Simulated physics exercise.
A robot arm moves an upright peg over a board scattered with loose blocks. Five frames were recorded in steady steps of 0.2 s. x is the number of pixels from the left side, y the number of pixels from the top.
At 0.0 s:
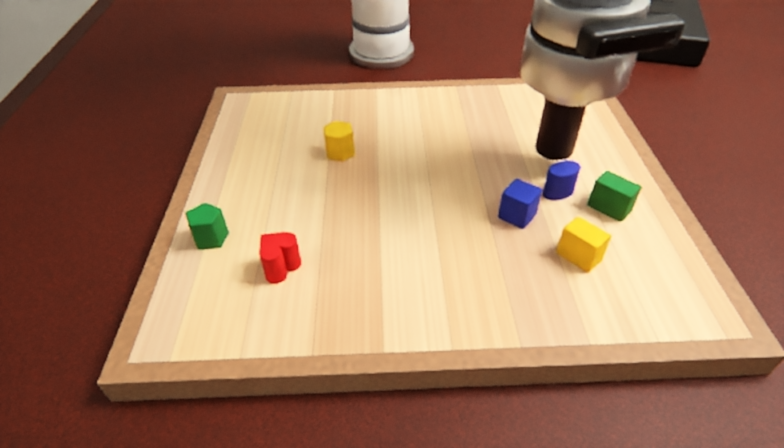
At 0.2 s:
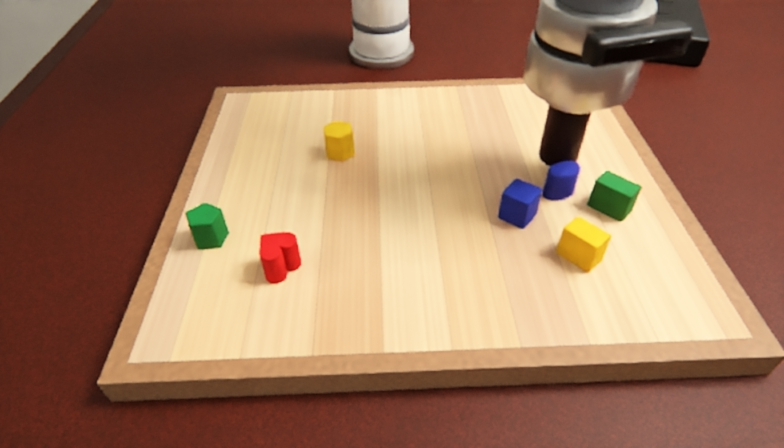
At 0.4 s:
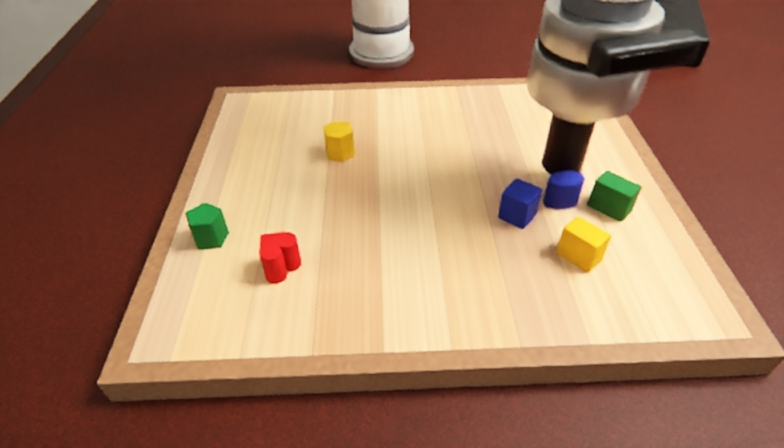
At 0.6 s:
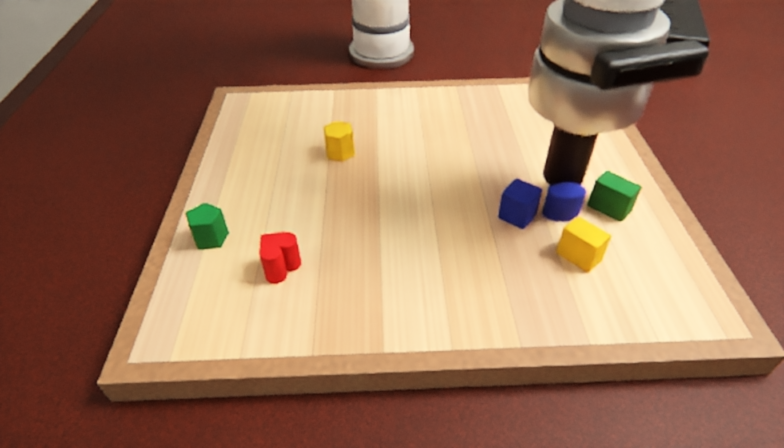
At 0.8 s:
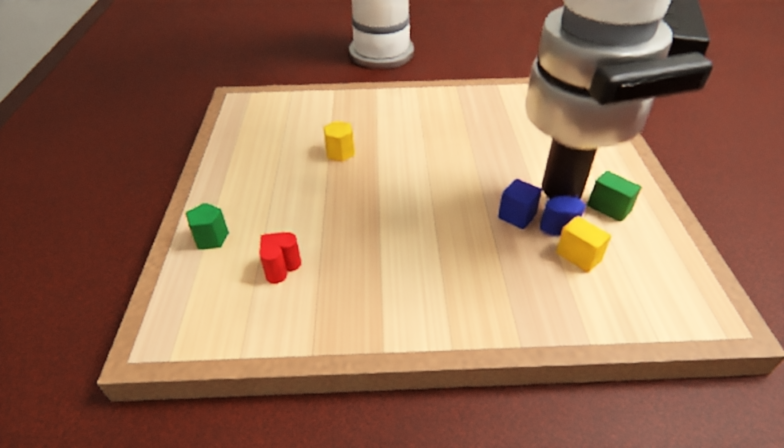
A robot arm's dark peg pushes a blue block toward the viewer between other blocks.
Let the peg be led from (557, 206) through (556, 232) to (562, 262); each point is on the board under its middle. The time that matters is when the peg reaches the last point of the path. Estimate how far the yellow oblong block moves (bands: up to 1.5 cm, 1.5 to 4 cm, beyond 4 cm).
Covers over 4 cm.
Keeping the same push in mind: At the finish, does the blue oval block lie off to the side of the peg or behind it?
It seems not.
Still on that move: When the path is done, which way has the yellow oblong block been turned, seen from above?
Answer: Anticlockwise.
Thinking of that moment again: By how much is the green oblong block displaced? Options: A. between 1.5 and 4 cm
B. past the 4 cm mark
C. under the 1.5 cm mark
The answer is C.
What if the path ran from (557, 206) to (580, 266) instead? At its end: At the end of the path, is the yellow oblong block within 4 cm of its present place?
No, it doesn't check out.
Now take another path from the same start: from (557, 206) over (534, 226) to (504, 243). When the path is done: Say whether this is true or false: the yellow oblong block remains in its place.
The statement is incorrect.
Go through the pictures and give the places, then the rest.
In the first frame, peg's lower end at (554, 151); blue square block at (523, 190); blue oval block at (565, 167); yellow oblong block at (588, 231); green oblong block at (619, 183).
In the second frame, peg at (557, 158); blocks still.
In the third frame, peg at (561, 167); blue oval block at (567, 177).
In the fourth frame, peg at (563, 178); blue oval block at (568, 189).
In the fifth frame, peg at (561, 191); blue square block at (523, 190); blue oval block at (566, 203); yellow oblong block at (588, 231); green oblong block at (619, 183).
What follows on the original path. Halfway along, peg at (560, 218); blue oval block at (570, 233), turned 20° anticlockwise; yellow oblong block at (601, 254).
At the end, peg at (567, 247); blue square block still; blue oval block at (574, 265), turned 15° anticlockwise; yellow oblong block at (618, 271), turned 30° anticlockwise; green oblong block still.
